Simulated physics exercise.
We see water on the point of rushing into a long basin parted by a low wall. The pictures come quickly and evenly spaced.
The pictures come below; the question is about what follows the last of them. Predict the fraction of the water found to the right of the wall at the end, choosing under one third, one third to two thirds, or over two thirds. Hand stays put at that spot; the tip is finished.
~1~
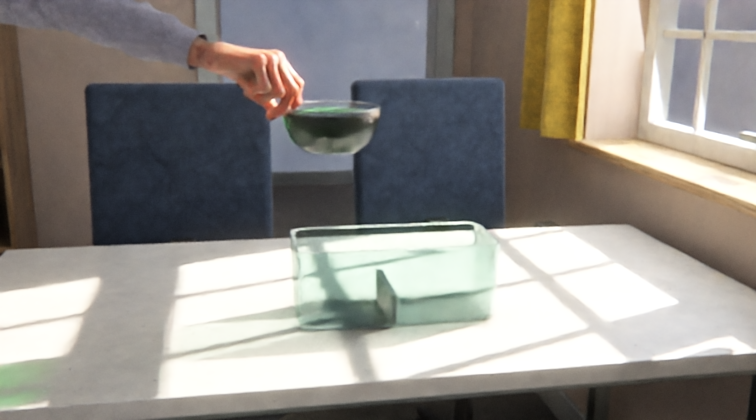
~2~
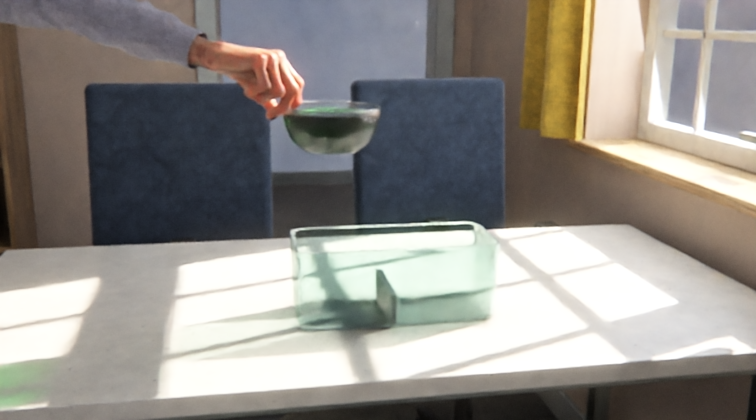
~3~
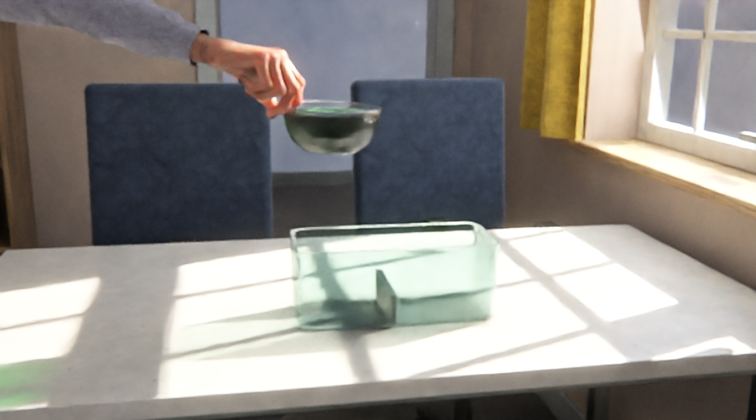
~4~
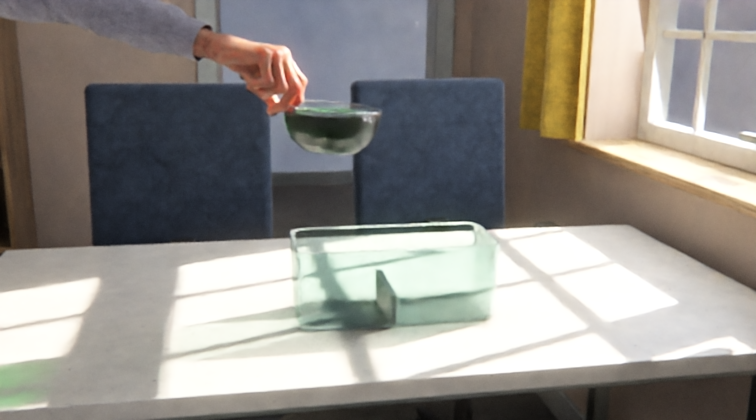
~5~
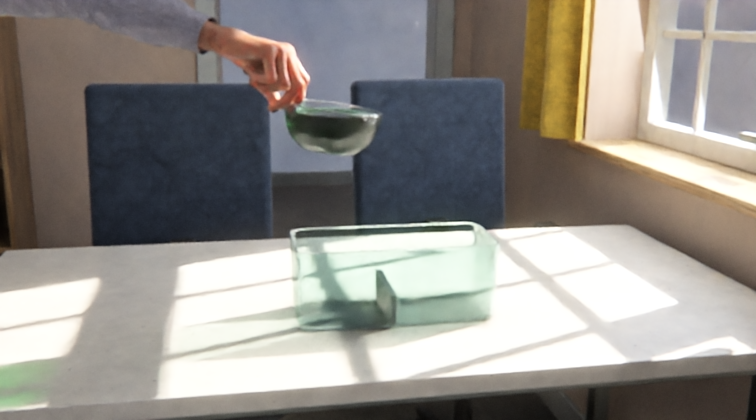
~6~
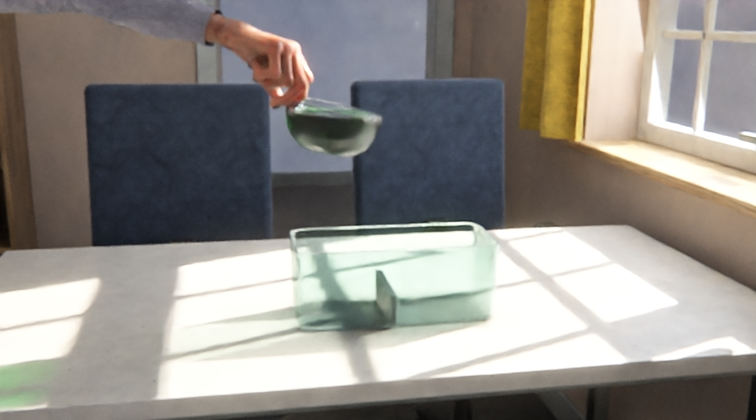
Prediction: Over two thirds.
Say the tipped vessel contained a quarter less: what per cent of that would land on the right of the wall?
I'd put it at some 85 %.
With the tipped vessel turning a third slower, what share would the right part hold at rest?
About 90 per cent.
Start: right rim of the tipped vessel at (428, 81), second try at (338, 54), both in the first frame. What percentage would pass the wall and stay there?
First try: About 75 %; second try: About 65 %.
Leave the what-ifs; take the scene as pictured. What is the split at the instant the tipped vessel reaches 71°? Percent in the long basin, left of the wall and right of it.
Left 0, right 10.
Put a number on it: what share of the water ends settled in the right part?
It comes to about 90 per cent.
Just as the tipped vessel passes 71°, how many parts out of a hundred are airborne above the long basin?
Close to 50 per cent.
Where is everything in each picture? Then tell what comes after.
The first picture shows tilt 0°; pouring edge (379, 107); surface from (285, 114) to (376, 113); the long basin's rim runs from (294, 242) to (488, 234); the wall's top is at (386, 282).
The second picture shows tilt 1°; pouring edge (379, 108); surface from (284, 114) to (376, 113).
The third picture shows tilt 2°; pouring edge (379, 109); surface from (285, 113) to (376, 114).
The fourth picture shows tilt 5°; pouring edge (380, 112); surface from (286, 113) to (377, 114).
The fifth picture shows tilt 8°; pouring edge (381, 115); surface from (287, 112) to (378, 115).
The sixth picture shows tilt 12°; pouring edge (381, 119); surface from (288, 112) to (379, 116).
A moment on, the tilt is 71° and 38 per cent is still to pour, 0 is left of the wall and 12 right of it.
Next, the tilt is 100° and 3 per cent is still to pour, 4 is left of the wall and 83 right of it.
Then the tilt is 101° and 0 per cent is still to pour, 11 is left of the wall and 88 right of it.
Later the tilt is 101° and 0 per cent is still to pour, 11 is left of the wall and 88 right of it.
In the end 11 per cent lies left of the wall, 88 right of it and 1 outside.
